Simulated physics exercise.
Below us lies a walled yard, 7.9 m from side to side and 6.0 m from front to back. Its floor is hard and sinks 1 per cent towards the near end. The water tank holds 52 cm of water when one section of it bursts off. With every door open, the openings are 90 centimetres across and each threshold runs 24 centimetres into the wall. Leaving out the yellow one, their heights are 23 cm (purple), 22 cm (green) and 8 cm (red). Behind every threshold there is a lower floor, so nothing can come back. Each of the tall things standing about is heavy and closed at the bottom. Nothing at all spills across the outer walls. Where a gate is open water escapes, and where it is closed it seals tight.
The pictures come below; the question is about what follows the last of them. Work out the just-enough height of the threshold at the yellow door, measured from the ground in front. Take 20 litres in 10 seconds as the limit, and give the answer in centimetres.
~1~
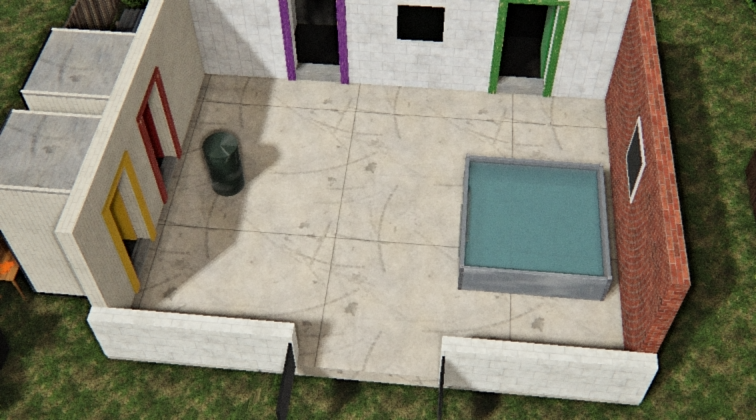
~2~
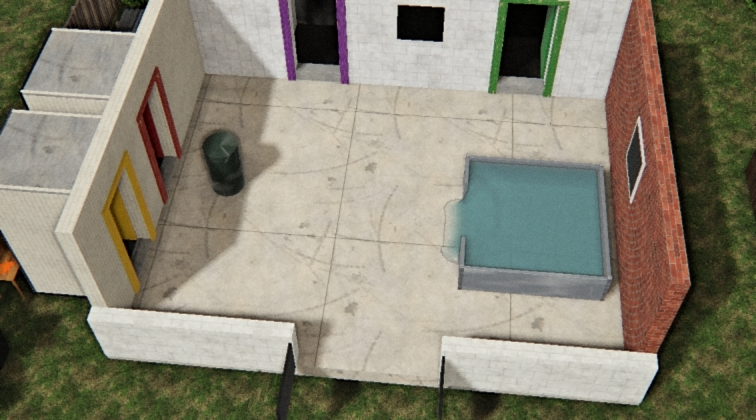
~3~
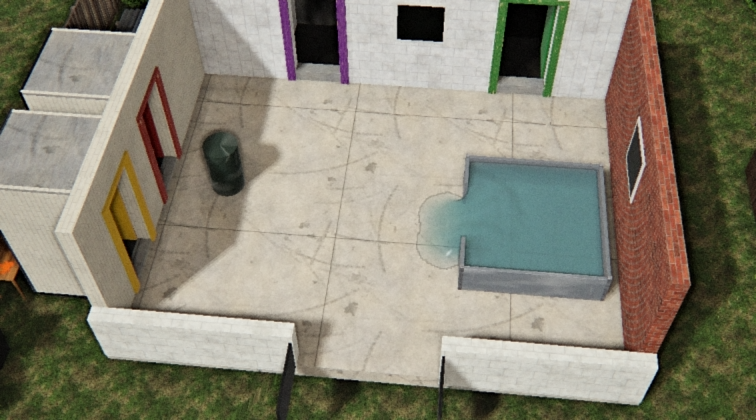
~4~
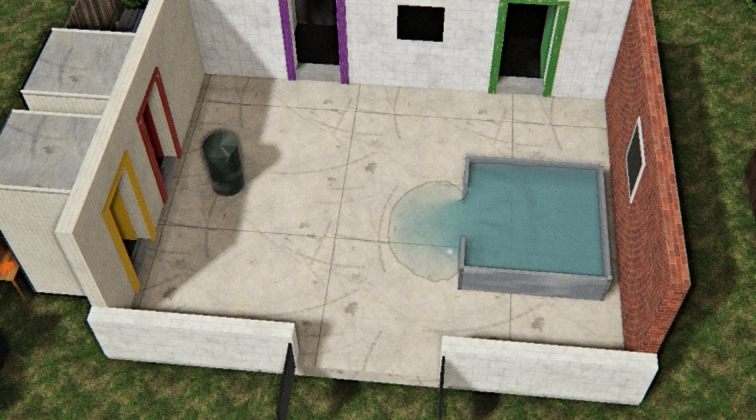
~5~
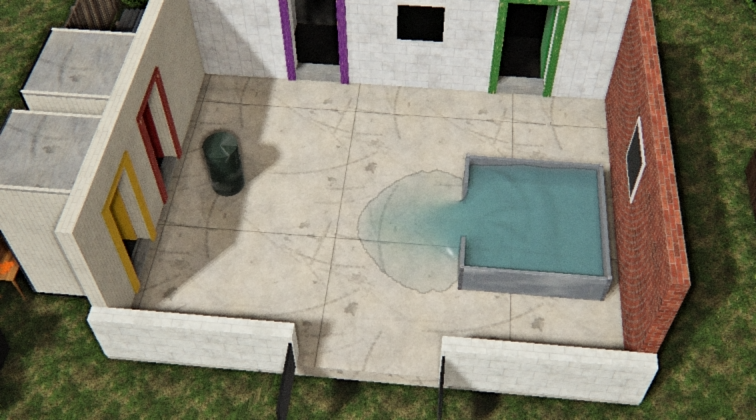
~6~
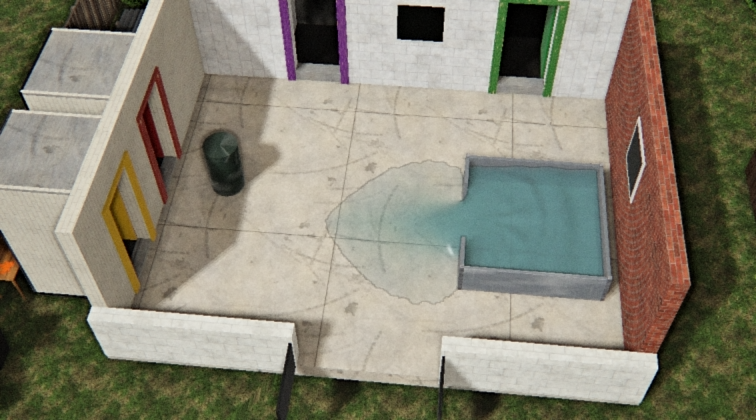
It works out at roughly 12 cm.
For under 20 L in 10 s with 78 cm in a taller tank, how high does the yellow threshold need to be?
I'd say close to 20 cm.
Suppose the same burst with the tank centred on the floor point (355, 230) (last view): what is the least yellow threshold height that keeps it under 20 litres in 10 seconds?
About 21 cm.
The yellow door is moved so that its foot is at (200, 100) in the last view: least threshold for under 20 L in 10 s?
Minimum: Close to 9.5 cm.
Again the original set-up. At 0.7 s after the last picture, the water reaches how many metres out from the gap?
Reach: Approx. 4.4 m.
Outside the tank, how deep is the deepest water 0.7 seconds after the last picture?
About 32 cm at most.
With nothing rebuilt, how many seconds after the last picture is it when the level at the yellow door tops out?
The level tops out around 3.5 s.
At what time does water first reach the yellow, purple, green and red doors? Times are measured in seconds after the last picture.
The yellow door at 1.5 s, the purple door at 2.2 s, the green door at 8.5 s, the red door at 1.6 s.
Then, 0.7 s after the last picture water covers 25 % of the floor, deepest (32 cm) near (459, 233); it has not reached the yellow door.
Then, 2.3 s after the last picture water covers 60 % of the floor, deepest (30 cm) near (126, 326); 15 cm at the yellow door, 13 litres in over its 7 cm threshold.
Then, 9.3 s after the last picture water covers 80 % of the floor, deepest (13 cm) near (246, 347); 8 cm at the yellow door, 96 litres in over its 7 cm threshold.
At the yellow door as built, the water peaked near 16 cm, 3.5 s after the last picture.
With a threshold of 10 cm, 42 litres would have come in within the 10 s; with 13.5 cm, 10 litres. So under 20 litres takes about 12 cm.
